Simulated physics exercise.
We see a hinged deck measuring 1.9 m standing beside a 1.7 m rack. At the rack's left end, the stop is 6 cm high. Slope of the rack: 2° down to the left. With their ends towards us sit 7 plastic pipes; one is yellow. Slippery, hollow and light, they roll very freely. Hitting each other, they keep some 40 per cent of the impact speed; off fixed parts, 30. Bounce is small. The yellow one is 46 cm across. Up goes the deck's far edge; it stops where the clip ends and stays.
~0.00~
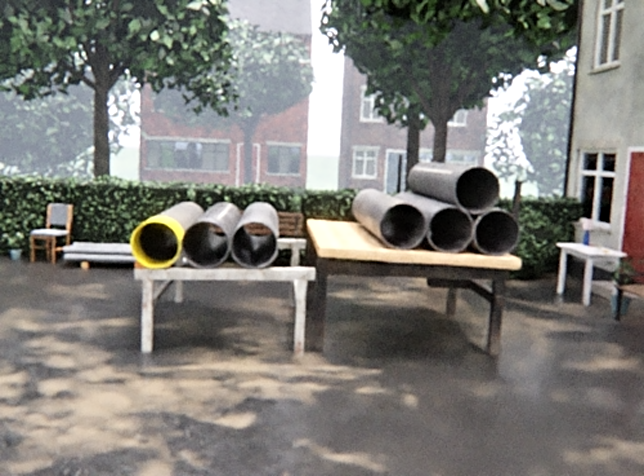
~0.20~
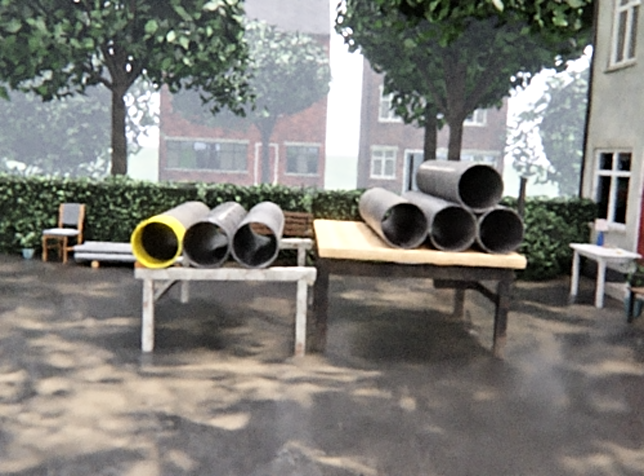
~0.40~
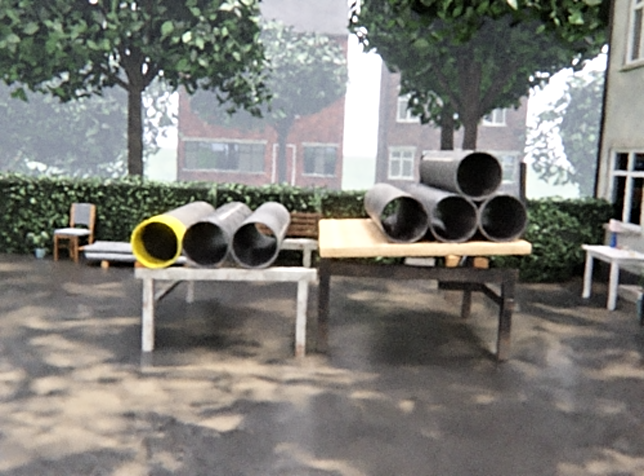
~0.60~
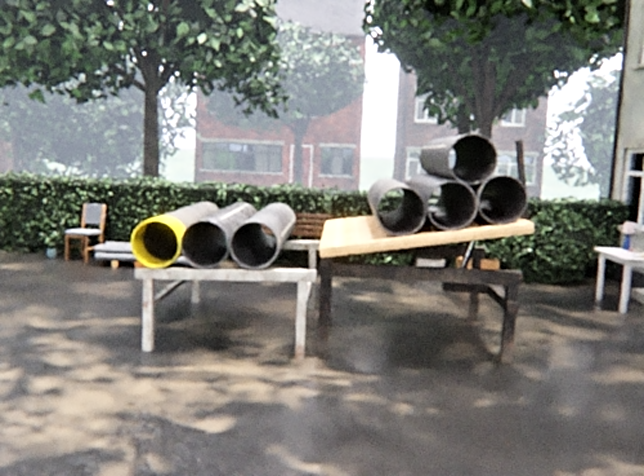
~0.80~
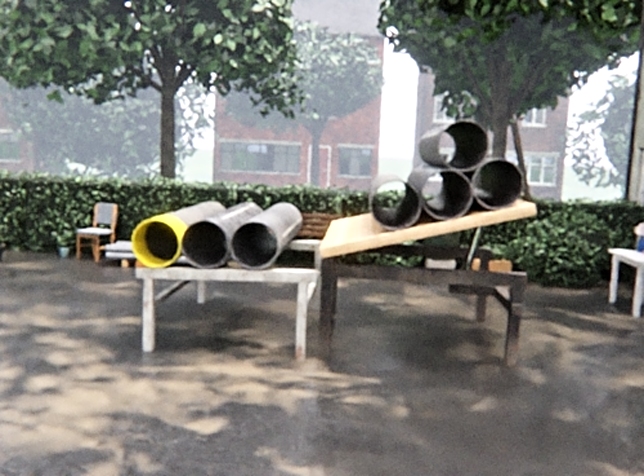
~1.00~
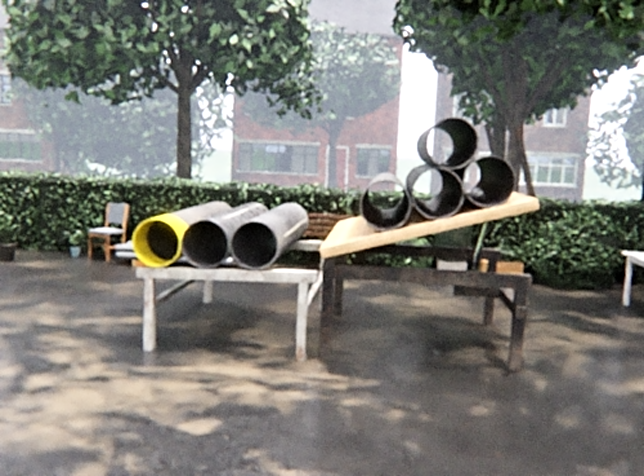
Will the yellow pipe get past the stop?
Watch the yellow one - it escapes over the stop.
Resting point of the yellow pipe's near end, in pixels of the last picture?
Roughly (24, 319).
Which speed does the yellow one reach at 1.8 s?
About 0.5 m/s.
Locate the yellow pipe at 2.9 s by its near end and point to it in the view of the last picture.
(127, 237), roughly.
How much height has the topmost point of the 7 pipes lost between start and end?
20 cm.
By 1.8 s, yellow is on the rack, 15 cm from the rack's far end, rolling left; 0 lost over the end.
By 2.9 s, yellow is beyond the stop and falling; 1 lost over the end.
Finally (6.2 s), yellow is over the stop, on the ground; 1 lost over the end.
